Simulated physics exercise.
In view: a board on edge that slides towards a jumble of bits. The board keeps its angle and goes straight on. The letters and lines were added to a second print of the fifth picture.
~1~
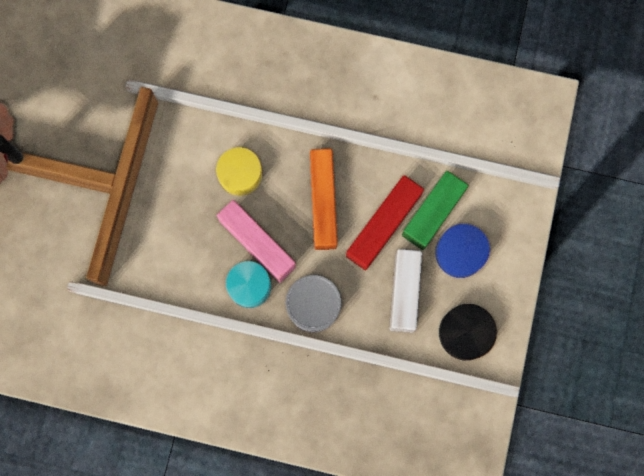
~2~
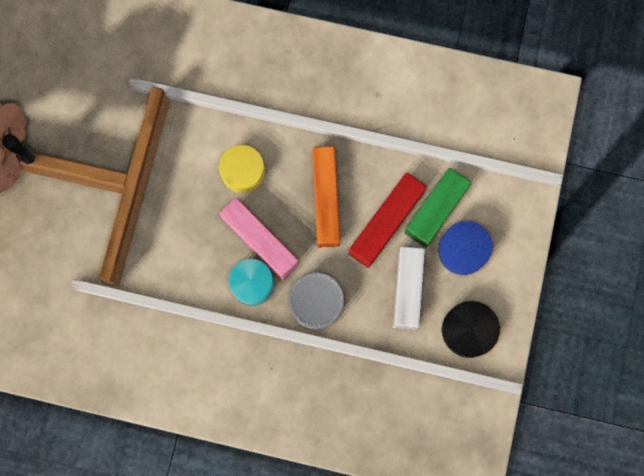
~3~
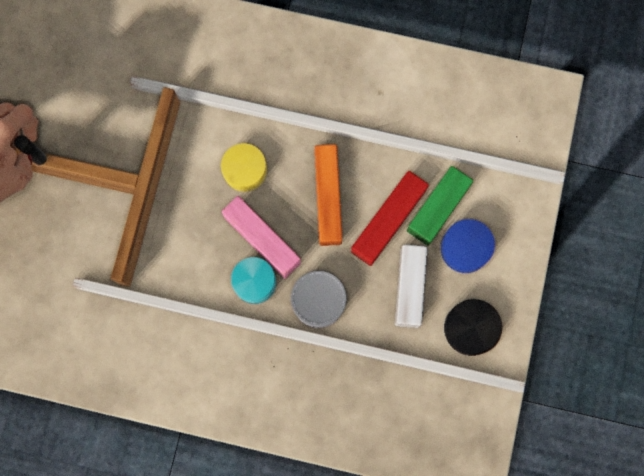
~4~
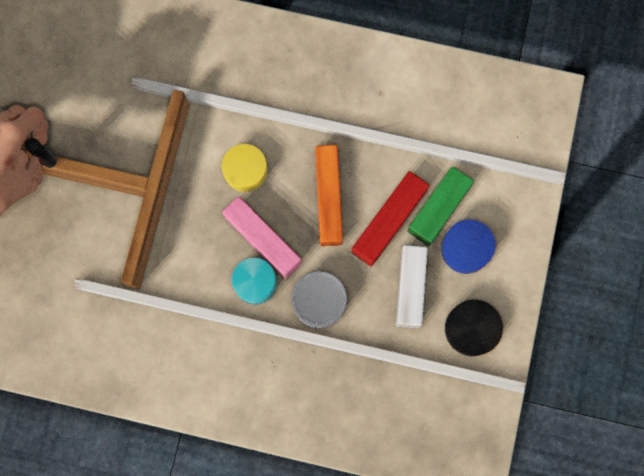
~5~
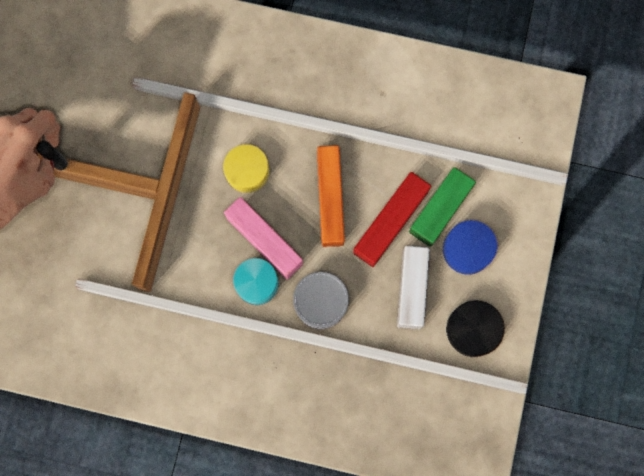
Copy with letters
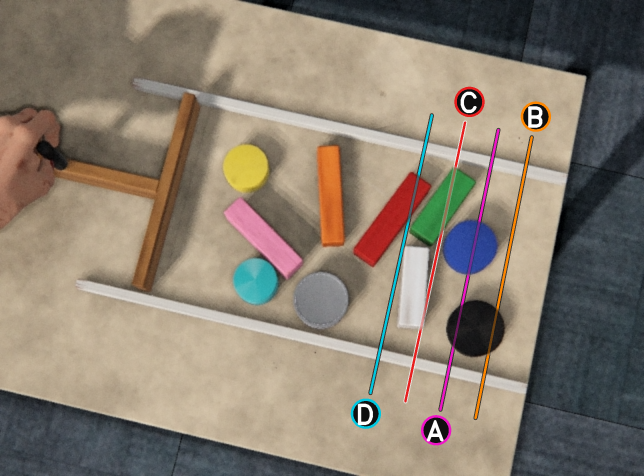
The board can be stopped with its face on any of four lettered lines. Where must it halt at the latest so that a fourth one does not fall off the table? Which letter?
Line C.
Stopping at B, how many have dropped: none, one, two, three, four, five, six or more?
Six or more.
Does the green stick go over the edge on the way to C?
By then, no.
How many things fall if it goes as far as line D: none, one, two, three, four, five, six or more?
By then, none.
On the marked copy, A at (470, 266); B at (504, 274); C at (436, 258); D at (402, 250).
Following C. Soon after the start, board (260, 210); grey tin (332, 310); turquoise tin (273, 286).
Later, board (358, 232); black tin (494, 331); blue tin (502, 258).
In the end, board (435, 250); blue tin over the edge; black tin over the edge; two fallen.
As for the rest, A drops five; B drops seven; D is within the limit but short.
